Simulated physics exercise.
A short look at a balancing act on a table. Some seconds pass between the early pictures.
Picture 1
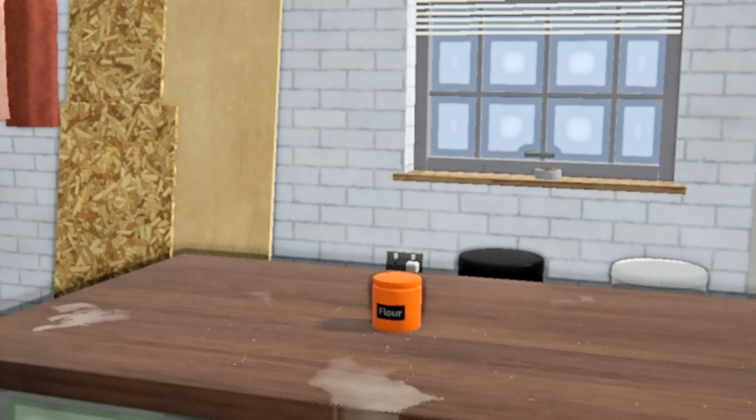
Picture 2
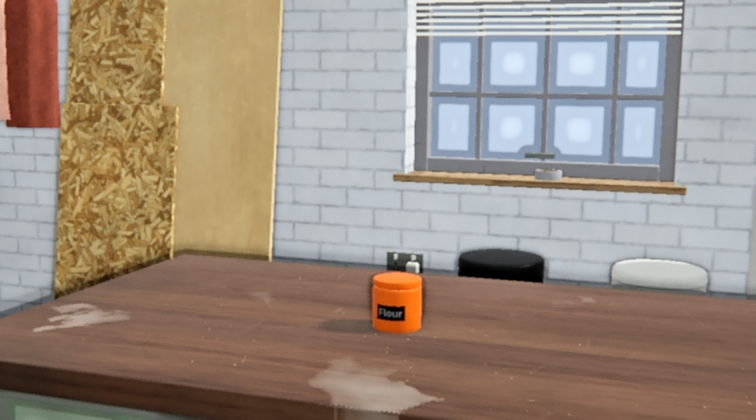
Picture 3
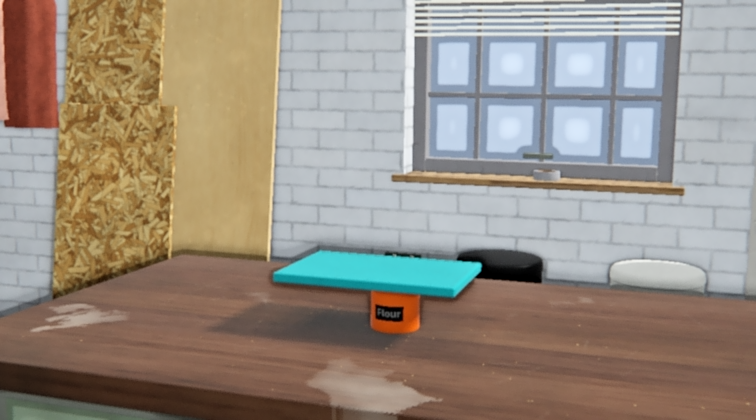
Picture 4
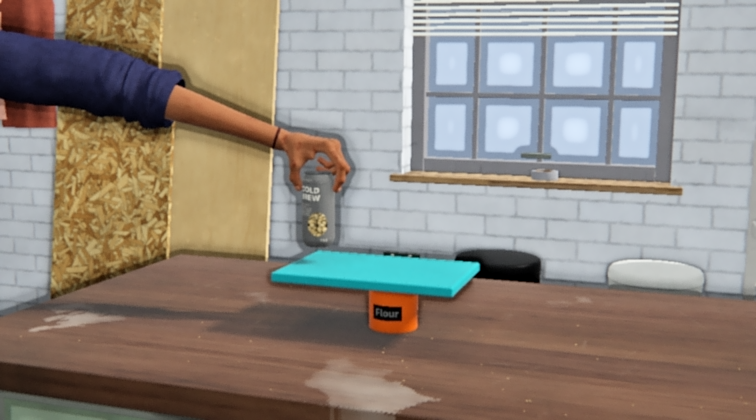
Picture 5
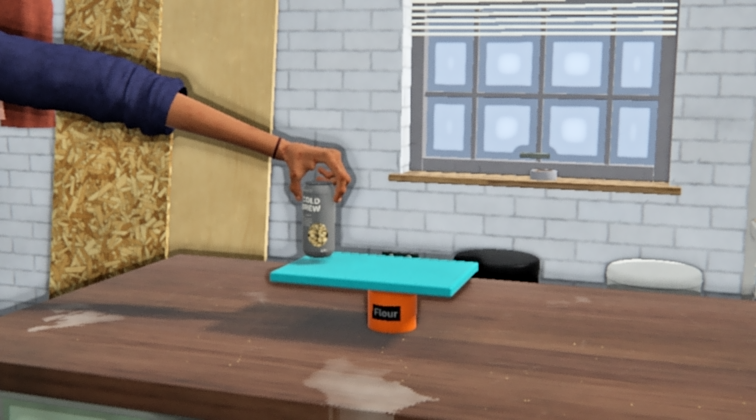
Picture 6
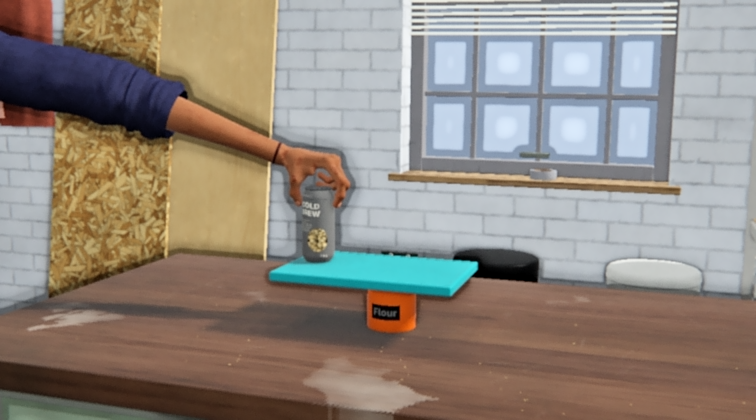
The clip shows an orange flour container on a wooden table, then a turquoise lid lying across its top. A hand reaches in from the left, lowers a grey can onto the lid's left side, and keeps holding it.
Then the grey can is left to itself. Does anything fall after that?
It gives way.
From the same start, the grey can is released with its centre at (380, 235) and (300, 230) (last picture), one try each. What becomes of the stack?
In the first case it keeps its balance; in the second case it comes apart.
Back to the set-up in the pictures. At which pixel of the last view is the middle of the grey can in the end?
At about (270, 297).
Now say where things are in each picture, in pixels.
The last thing is not in view yet, in the first frame.
The last thing is not in view yet, in the second frame.
The last thing is not in view yet; turquoise lid (380, 272), in the third frame.
Still above its spot; grey can (318, 209); turquoise lid (379, 272), in the fourth frame.
Still above its spot; grey can (319, 219); turquoise lid (377, 272), in the fifth frame.
Set down, still held; grey can (318, 224); turquoise lid (377, 271), in the sixth frame.
Then, 0.30 s later than the last frame, grey can now fallen; turquoise lid tilted by 41°.
Then, 0.40 s later than the last frame, turquoise lid tilted by 39°.
Then, 0.50 s later than the last frame, turquoise lid tilted by 29°.
Then, 1.80 s later than the last frame, turquoise lid tilted by 21°.
When it is over, fallen, grey can; the other 2 as before. End places, in pixels of the last picture, grey can near (270, 297). The stack loses its balance.
